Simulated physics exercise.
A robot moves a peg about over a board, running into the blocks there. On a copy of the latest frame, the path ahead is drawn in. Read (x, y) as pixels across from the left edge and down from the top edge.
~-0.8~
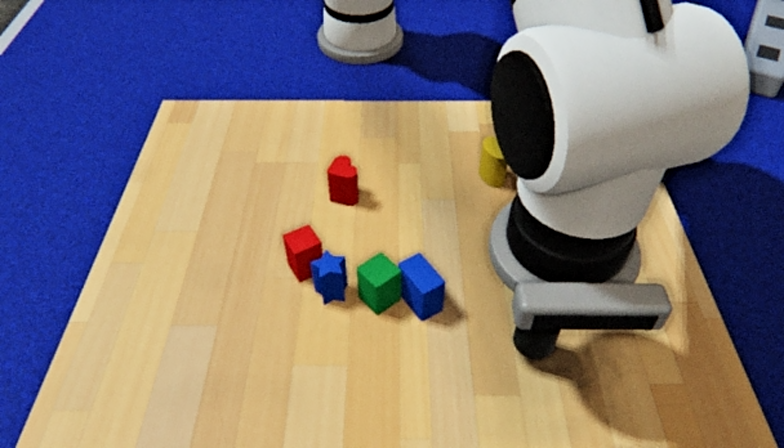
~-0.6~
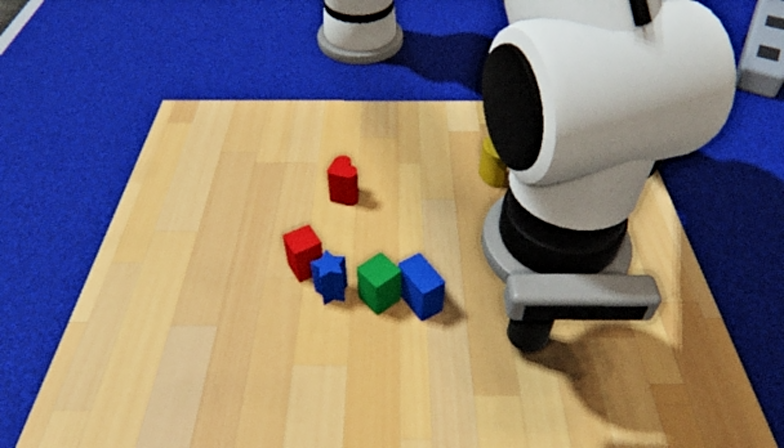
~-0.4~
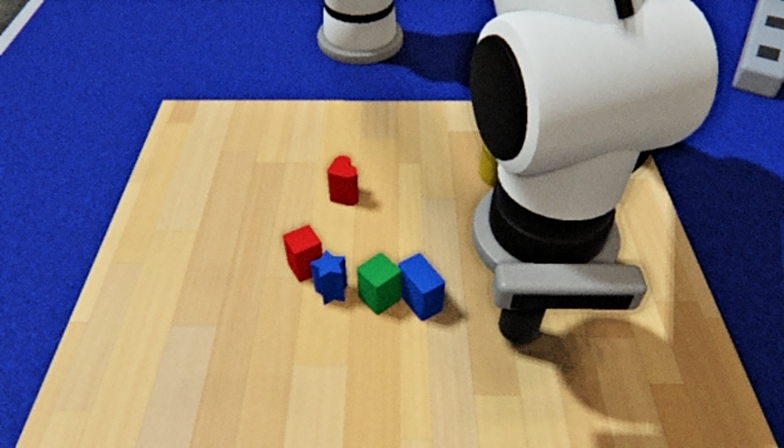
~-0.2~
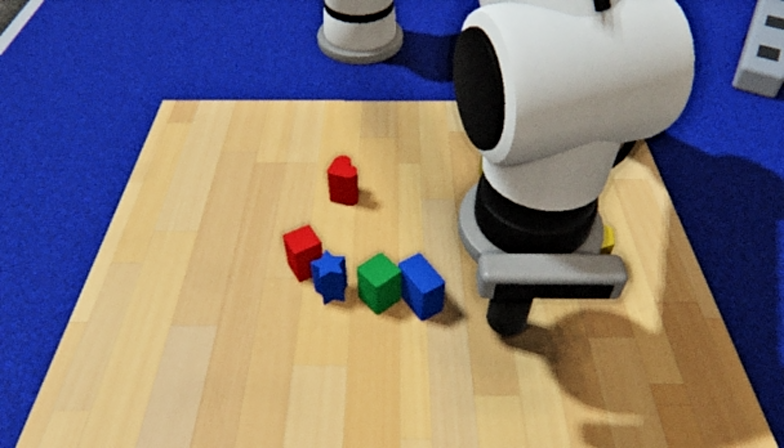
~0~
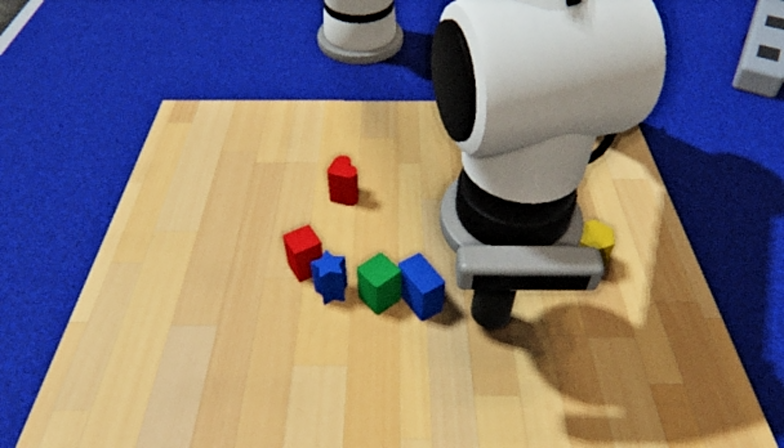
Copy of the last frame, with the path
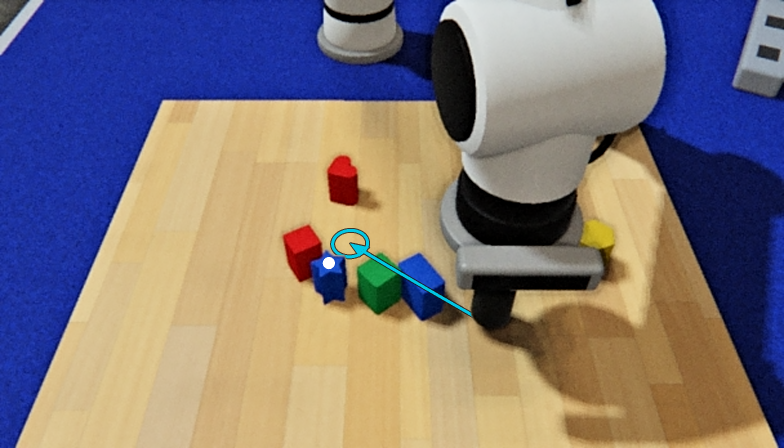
White robot arm sliding its dark peg slowly leftward over a wooden board, leaving the red, blue and green blocks unmoved.
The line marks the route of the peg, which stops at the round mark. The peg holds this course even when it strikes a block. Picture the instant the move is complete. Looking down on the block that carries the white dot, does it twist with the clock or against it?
Clockwise, from overhead.
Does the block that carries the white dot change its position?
Yes, that is what happens.
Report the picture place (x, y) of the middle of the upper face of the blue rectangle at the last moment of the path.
I'd expect the centre of its top face to be at (378, 264).
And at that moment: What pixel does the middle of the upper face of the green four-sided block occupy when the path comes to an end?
Located at (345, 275).
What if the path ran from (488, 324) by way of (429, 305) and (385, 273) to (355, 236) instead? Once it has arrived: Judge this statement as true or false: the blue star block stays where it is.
False.
The line goes straight from (488, 324) to (350, 243); the dot is on the blue star block.
The first path, step by step. One third of the way, peg (439, 284); green four-sided block (370, 268); blue rectangle (407, 271), turned 25° clockwise.
Two thirds of the way, peg (391, 256); blue star block (316, 264), turned 30° clockwise; green four-sided block (346, 274); blue rectangle (379, 265), turned 15° anticlockwise.
At the end, peg (349, 232); red four-sided block unmoved; blue star block (316, 265), turned 30° clockwise; green four-sided block (345, 275); blue rectangle (378, 264), turned 15° anticlockwise.
